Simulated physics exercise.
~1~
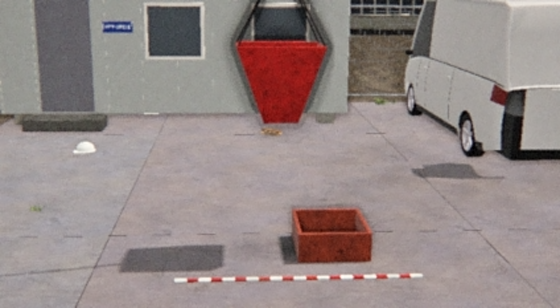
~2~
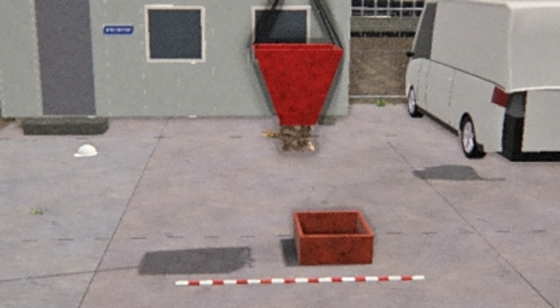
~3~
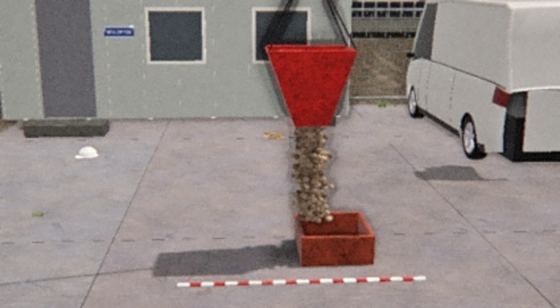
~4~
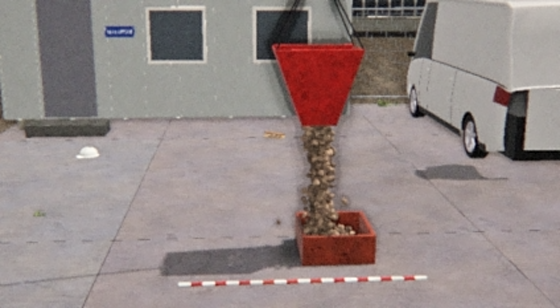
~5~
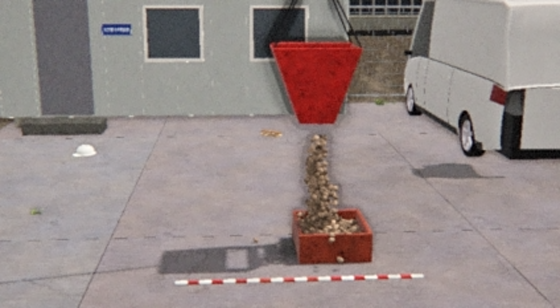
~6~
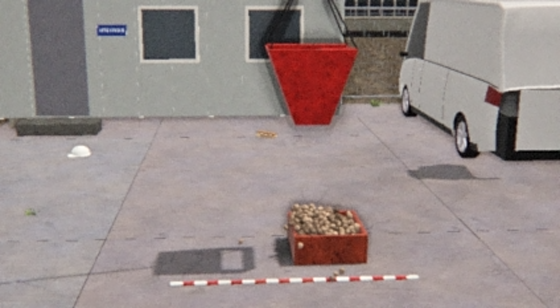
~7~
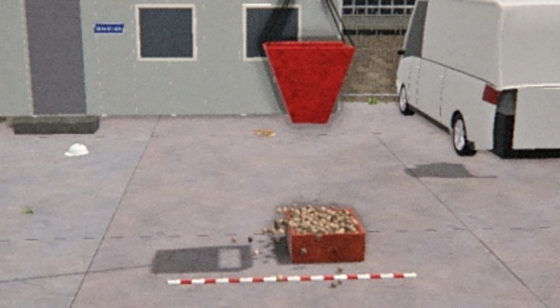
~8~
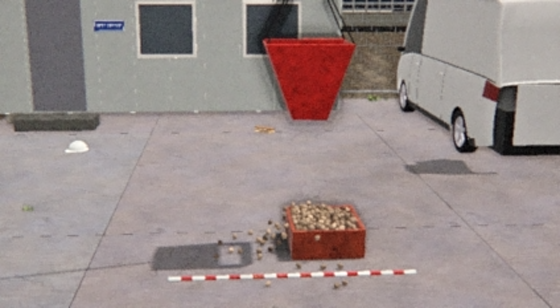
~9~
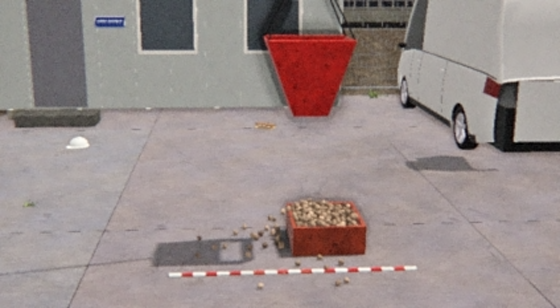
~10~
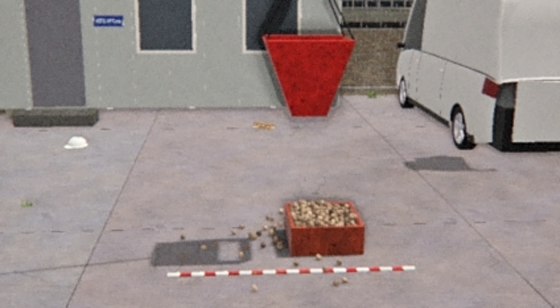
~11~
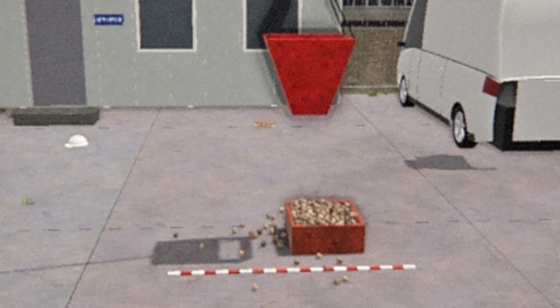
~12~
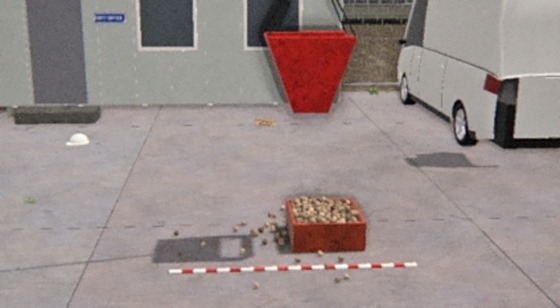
In a paved yard, a red skip swinging right drops cobbles into a red bin, heaping it full, a few scattering around.
